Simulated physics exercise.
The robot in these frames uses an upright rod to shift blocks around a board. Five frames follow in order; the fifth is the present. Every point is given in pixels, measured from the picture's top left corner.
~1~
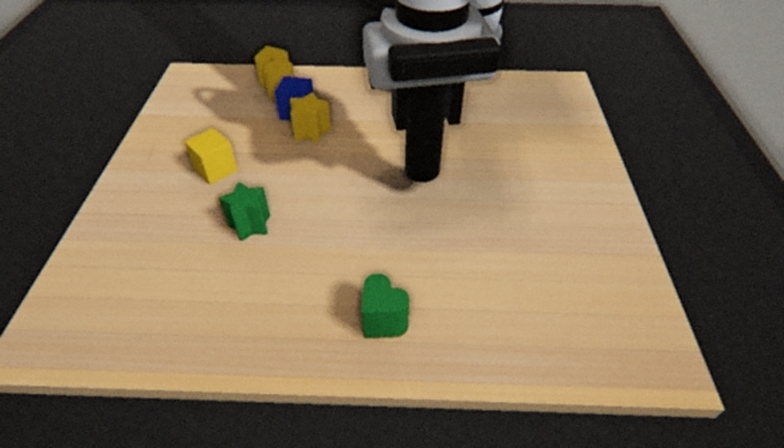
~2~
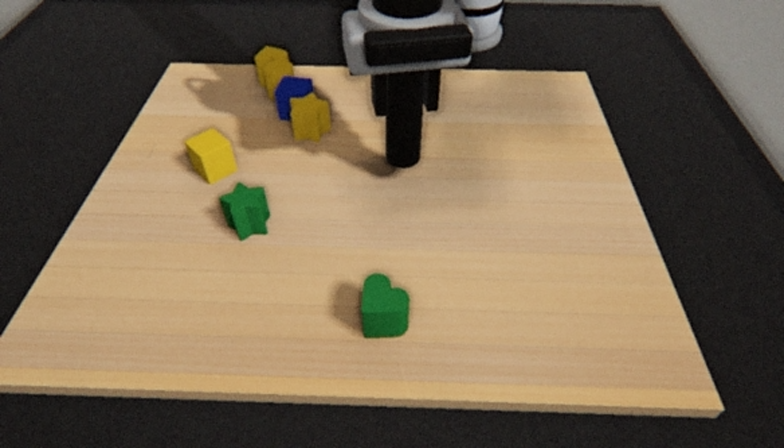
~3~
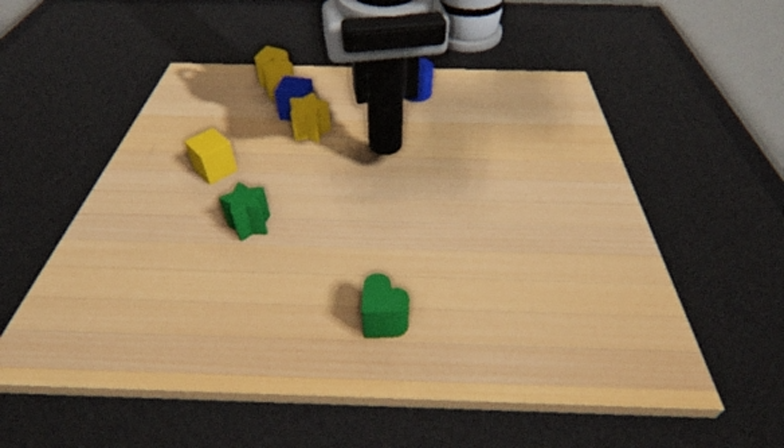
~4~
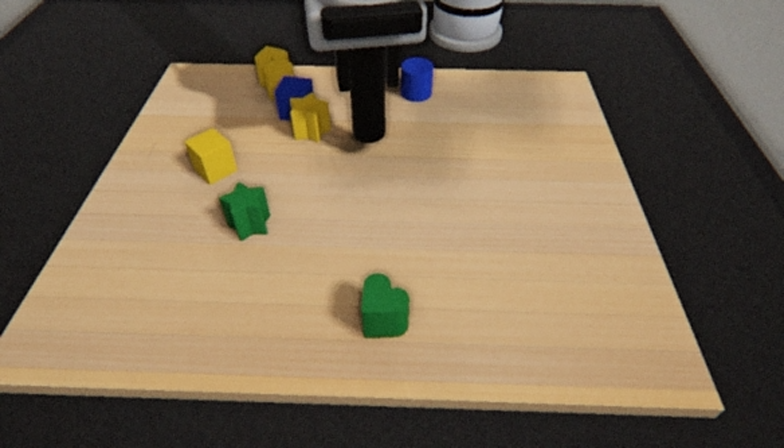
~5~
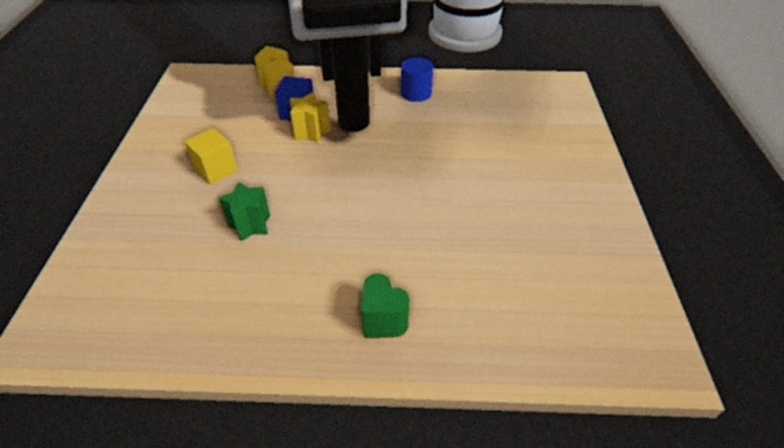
On a pale wooden board with a dark surround, a robot's upright black rod stands near the back, right of a cluster of yellow and blue blocks. The rod moves steadily left and backward toward the yellow star block, revealing a blue cylinder behind it, while the blocks stay still.
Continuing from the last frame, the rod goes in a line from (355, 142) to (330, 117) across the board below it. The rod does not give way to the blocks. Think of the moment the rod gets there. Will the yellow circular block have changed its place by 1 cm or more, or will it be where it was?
It keeps its position.
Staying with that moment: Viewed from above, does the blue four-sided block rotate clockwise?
It seems so.
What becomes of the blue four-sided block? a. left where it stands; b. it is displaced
Option b.
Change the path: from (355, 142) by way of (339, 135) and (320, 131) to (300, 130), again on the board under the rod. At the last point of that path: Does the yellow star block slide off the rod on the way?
I'd say no.
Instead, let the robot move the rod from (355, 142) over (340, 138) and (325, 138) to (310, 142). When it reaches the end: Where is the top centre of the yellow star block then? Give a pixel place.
The middle of its upper face should be somewhere near (283, 104).
On the path given first. Halfway along, rod at (341, 111); yellow star block at (304, 103), turned 15° anticlockwise.
At the end, rod at (328, 99); yellow circular block in place; blue four-sided block at (284, 84), turned 35° clockwise; yellow star block at (301, 101), turned 60° anticlockwise.
